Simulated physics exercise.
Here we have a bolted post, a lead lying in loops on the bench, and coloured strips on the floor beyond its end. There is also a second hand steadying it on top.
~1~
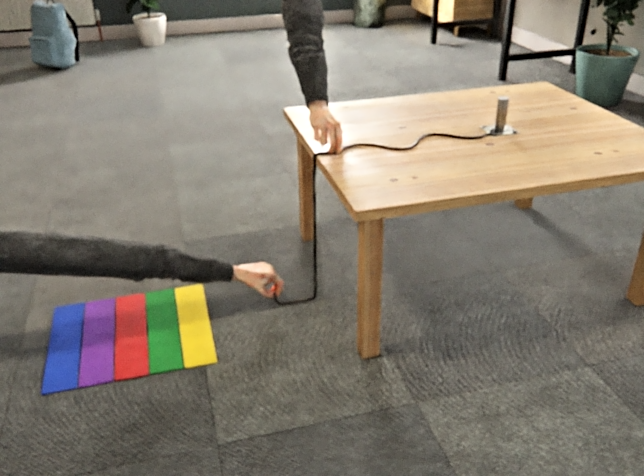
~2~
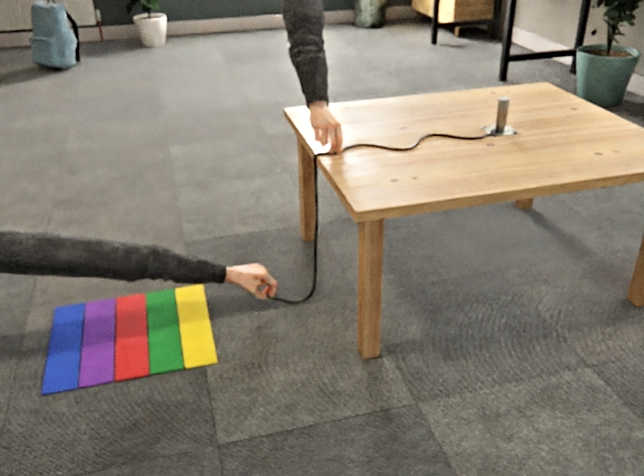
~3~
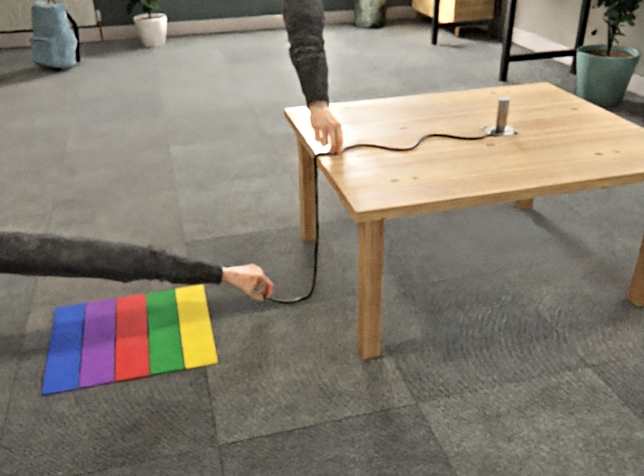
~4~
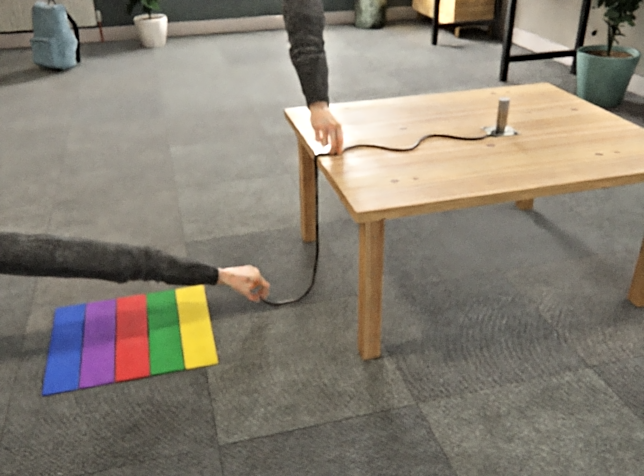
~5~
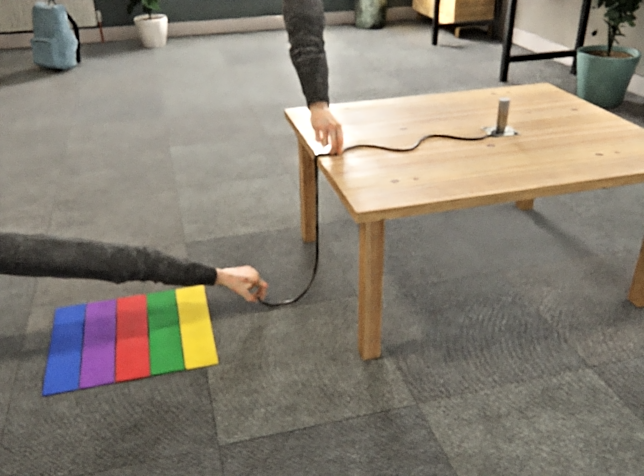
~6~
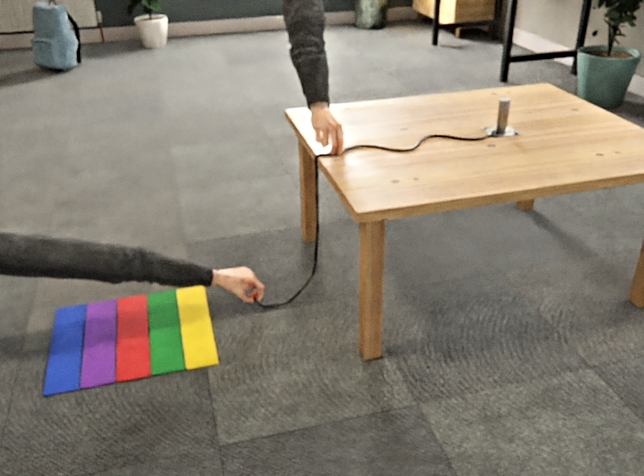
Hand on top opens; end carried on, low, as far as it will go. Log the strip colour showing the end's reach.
Reach: Red strip.
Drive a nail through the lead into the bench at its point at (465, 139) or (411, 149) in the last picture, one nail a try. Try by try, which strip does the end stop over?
First try red, second try green.
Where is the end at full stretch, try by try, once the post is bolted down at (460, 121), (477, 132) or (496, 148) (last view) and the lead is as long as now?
Places per try: (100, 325); (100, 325); (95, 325).
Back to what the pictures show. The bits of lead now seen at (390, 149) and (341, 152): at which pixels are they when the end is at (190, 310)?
They sit at (362, 149) and (315, 167), in that order.
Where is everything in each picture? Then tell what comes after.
In the first frame, end (275, 295); yellow (199, 349); green (165, 355); red (131, 361); purple (97, 367); blue (61, 373).
In the second frame, end (268, 296); lead through (475, 138) (418, 141) (365, 145) (316, 169) (316, 231) (314, 286).
In the third frame, end (264, 297).
In the fourth frame, end (261, 298); lead through (475, 139) (418, 142) (365, 145) (316, 170) (317, 231) (311, 287).
In the fifth frame, end (259, 299).
In the sixth frame, end (255, 299); lead through (476, 139) (419, 142) (366, 146) (317, 170) (317, 232) (303, 288).
A little later, end near (190, 310); over yellow.
Next, end near (151, 317); over green.
When it is tight, end near (128, 321); over red. The red one.
